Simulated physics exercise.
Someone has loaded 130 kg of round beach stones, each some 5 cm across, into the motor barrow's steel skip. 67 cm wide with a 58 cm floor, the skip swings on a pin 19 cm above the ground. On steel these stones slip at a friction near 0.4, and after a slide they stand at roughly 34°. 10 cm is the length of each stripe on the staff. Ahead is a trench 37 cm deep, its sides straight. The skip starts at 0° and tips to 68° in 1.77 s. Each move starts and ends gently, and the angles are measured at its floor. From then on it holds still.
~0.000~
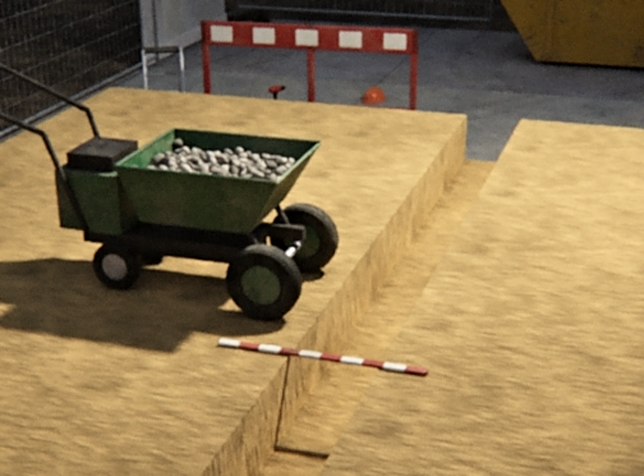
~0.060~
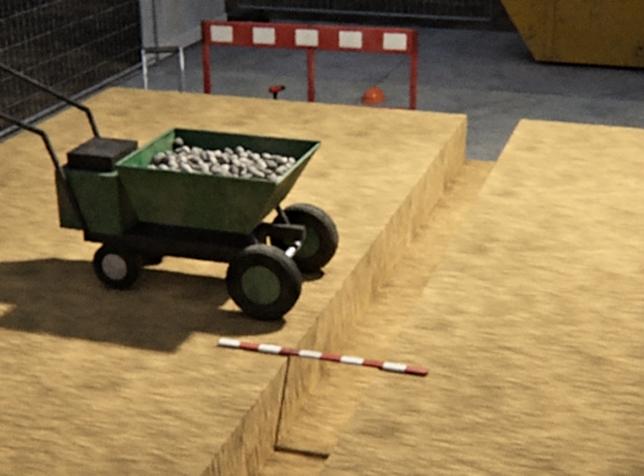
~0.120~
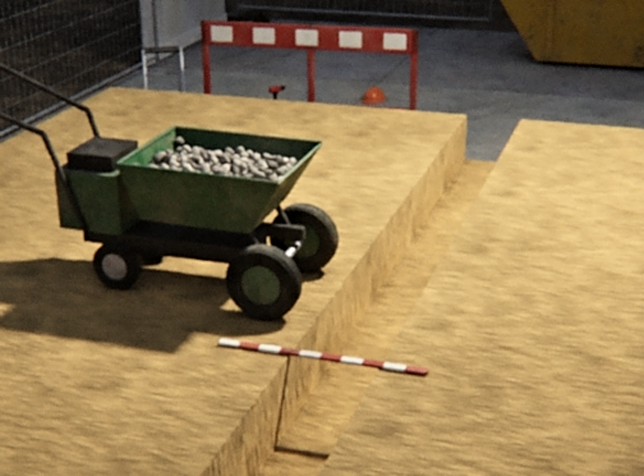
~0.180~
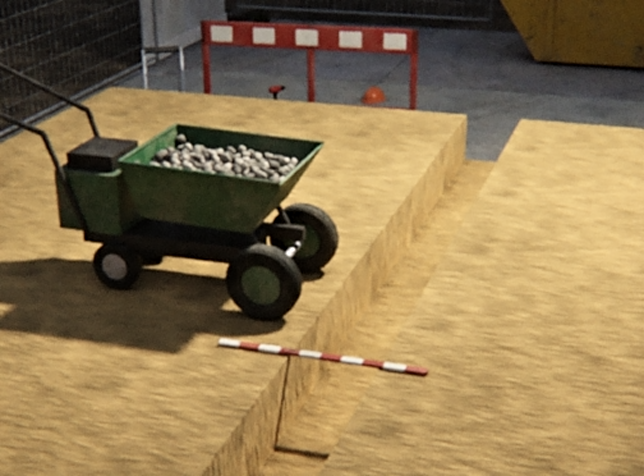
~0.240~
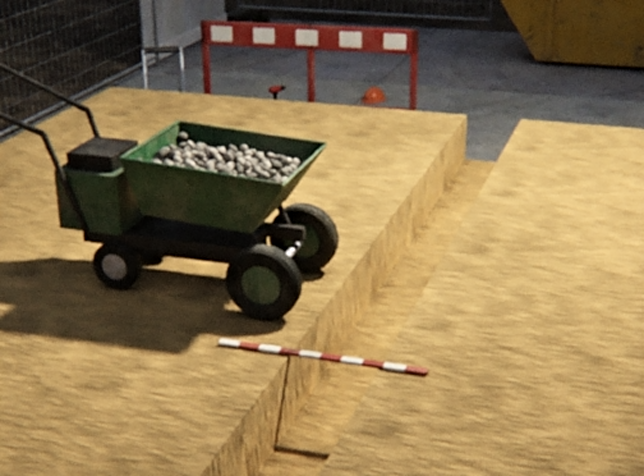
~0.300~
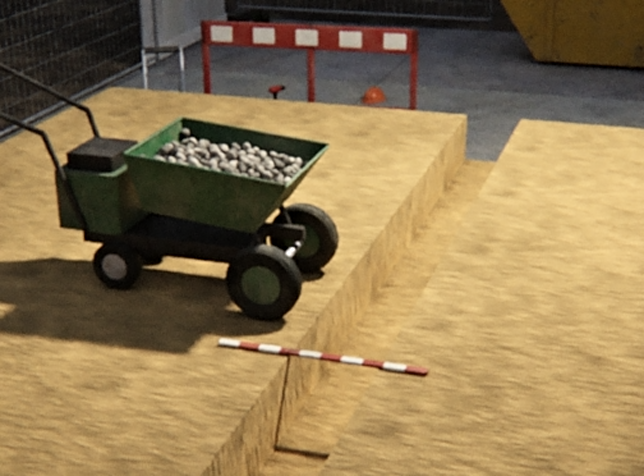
On a sandy work site with a red and white barrier behind, a green motor barrow full of round stones stands beside a straight-sided trench. At first its skip sits level and still; then the skip slowly tilts slightly, its back edge rising, while the wheels stay in place.
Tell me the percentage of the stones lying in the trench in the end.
Close to 53 %.
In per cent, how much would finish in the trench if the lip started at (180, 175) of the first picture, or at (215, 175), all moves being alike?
Estimates: 75 % then 100 %.
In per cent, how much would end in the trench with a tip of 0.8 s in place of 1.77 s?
My guess is near 35 percent.
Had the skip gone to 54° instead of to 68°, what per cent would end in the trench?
Roughly 30 percent.
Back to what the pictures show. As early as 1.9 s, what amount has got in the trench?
Approx. 10 % of the load.
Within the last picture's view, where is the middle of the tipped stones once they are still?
I'd put it close to (407, 340).
After 1.3 s the floor is at 57°; 99 % in the skip, 1 % in the trench; the foremost stones are at (381, 238).
After 1.9 s the floor is at 68°; 58 % in the skip, 12 % in the trench, 30 % past the trench; the foremost stones are at (496, 329).
After 2.2 s the floor is at 68°; 36 % in the skip, 19 % in the trench, 45 % past the trench; the foremost stones are at (566, 328).
After 4.2 s the floor is at 68°; 2 % in the skip, 53 % in the trench, 45 % past the trench; the foremost stones are at (605, 335).
